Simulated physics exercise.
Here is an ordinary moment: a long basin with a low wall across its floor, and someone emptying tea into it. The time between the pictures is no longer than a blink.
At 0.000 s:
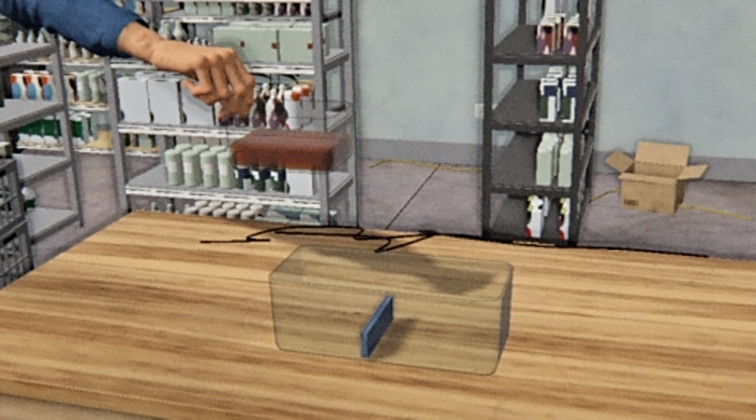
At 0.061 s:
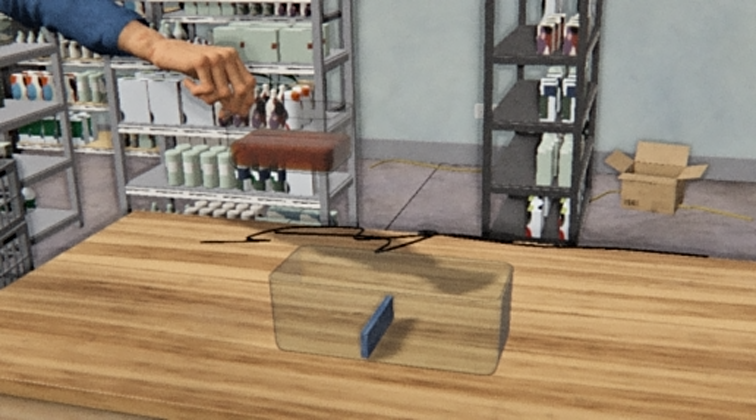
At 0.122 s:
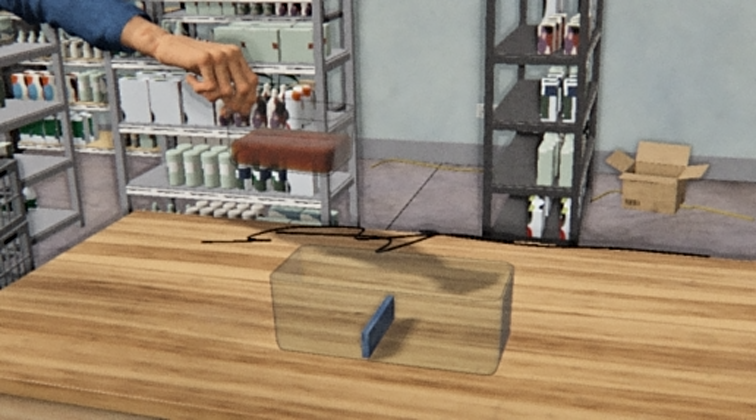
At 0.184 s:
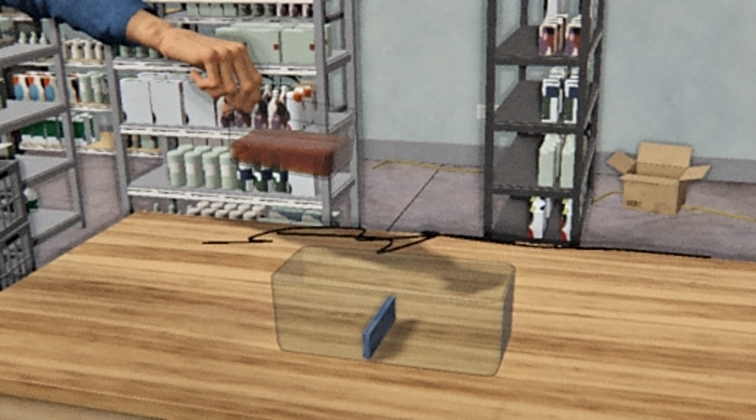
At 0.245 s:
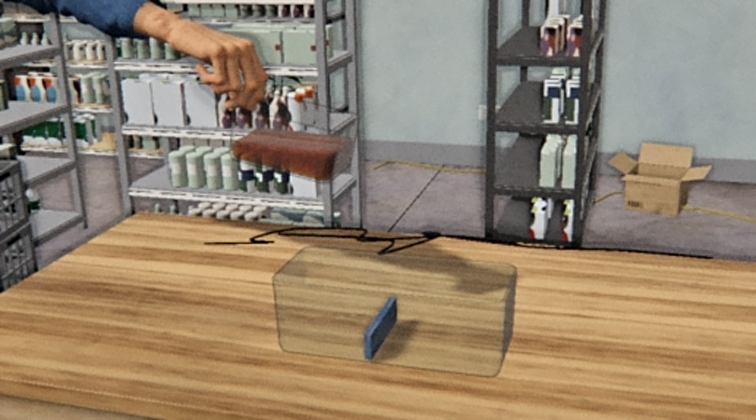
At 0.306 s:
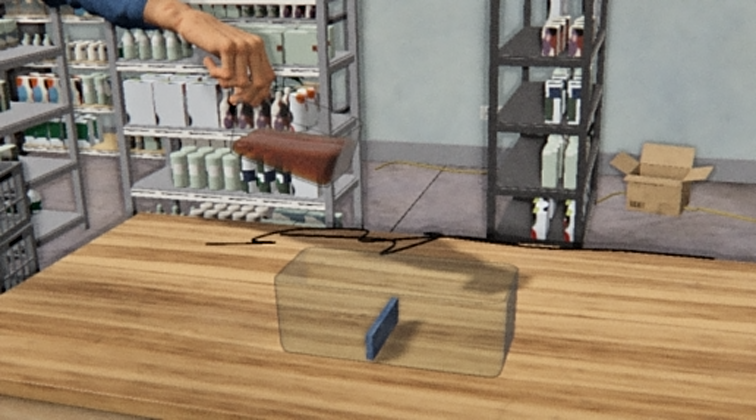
A reddish-brown container hanging below a person's hand stays nearly level, then tilts slightly down to the right above a clear, long basin with a low blue wall across its floor, which rests on a wooden table.
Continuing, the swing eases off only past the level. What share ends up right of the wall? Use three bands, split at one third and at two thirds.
Between a third and two thirds ends up there.
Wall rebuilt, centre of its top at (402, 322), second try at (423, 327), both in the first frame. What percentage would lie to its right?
About 20 per cent, then about 15 per cent.
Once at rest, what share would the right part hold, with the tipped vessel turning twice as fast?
Something like 45 percent.
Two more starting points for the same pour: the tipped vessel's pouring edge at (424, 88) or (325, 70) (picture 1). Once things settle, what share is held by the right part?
Start one gives some 90 %, start two some 40 %.
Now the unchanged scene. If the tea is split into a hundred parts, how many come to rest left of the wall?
It comes to 50 per cent or so.
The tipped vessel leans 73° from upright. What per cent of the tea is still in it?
55 per cent, approximately.
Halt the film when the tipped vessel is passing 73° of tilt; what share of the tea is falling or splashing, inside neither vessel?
40 %.
By 0.73 s the tilt is 73° and 54 per cent is still to pour, 1 is left of the wall and 5 right of it.
By 1.04 s the tilt is 105° and 11 per cent is still to pour, 23 is left of the wall and 48 right of it.
By 1.36 s the tilt is 111° and 0 per cent is still to pour, 48 is left of the wall and 49 right of it.
By 1.71 s the tilt is 111° and 0 per cent is still to pour, 49 is left of the wall and 49 right of it.
At rest 49 per cent lies left of the wall, 49 right of it and 2 outside.
